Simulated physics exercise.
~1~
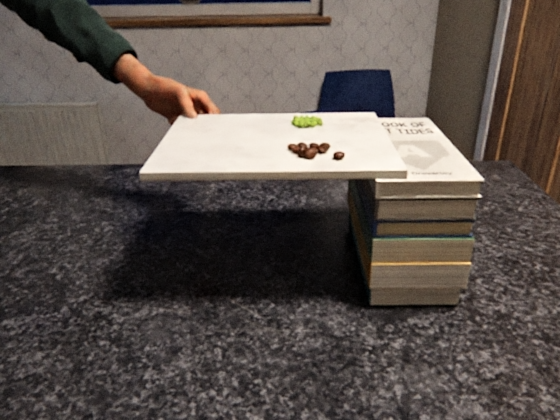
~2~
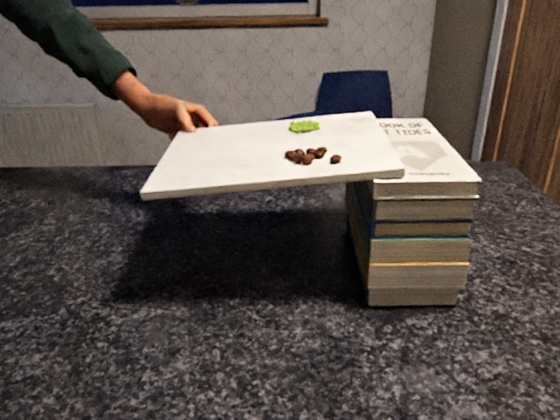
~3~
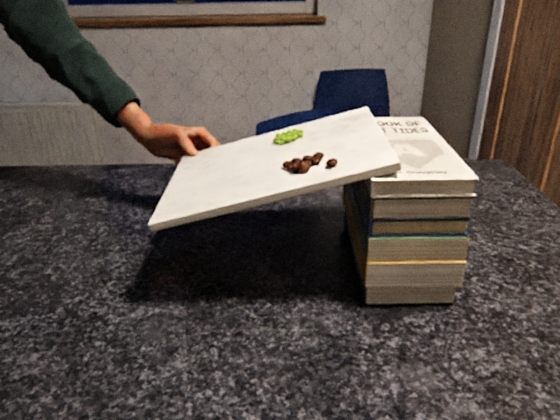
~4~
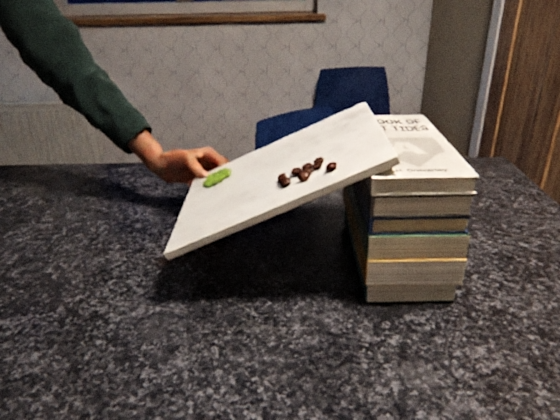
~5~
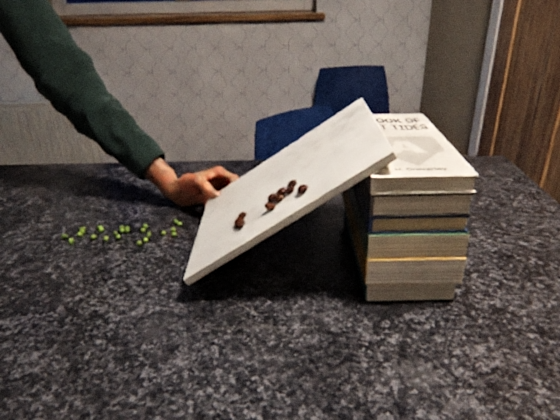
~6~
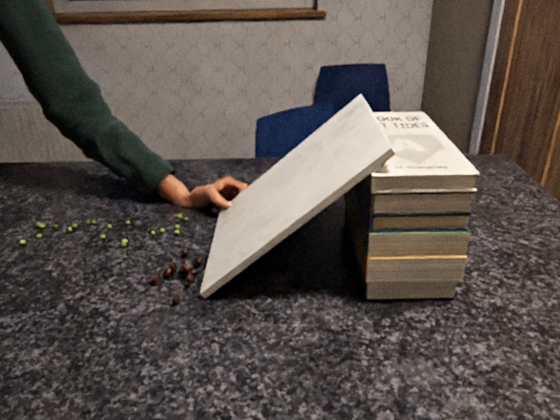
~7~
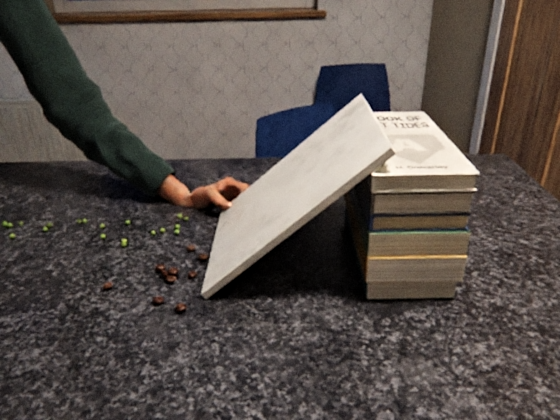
A white board carrying a small heap of green pea-like pieces behind a cluster of dark brown beans is tilted on a dark speckled counter, seen from the side. Its right end rests on a stack of books, while a hand in a dark green sleeve holds the left end, with blue chairs and a patterned wall behind. The hand lowers its end, and the green pieces slide first, spilling off and scattering leftward. As the board steepens, the brown beans follow and tumble off. Finally the board leans still, the beans lying near its foot and the green pieces spread farther left.
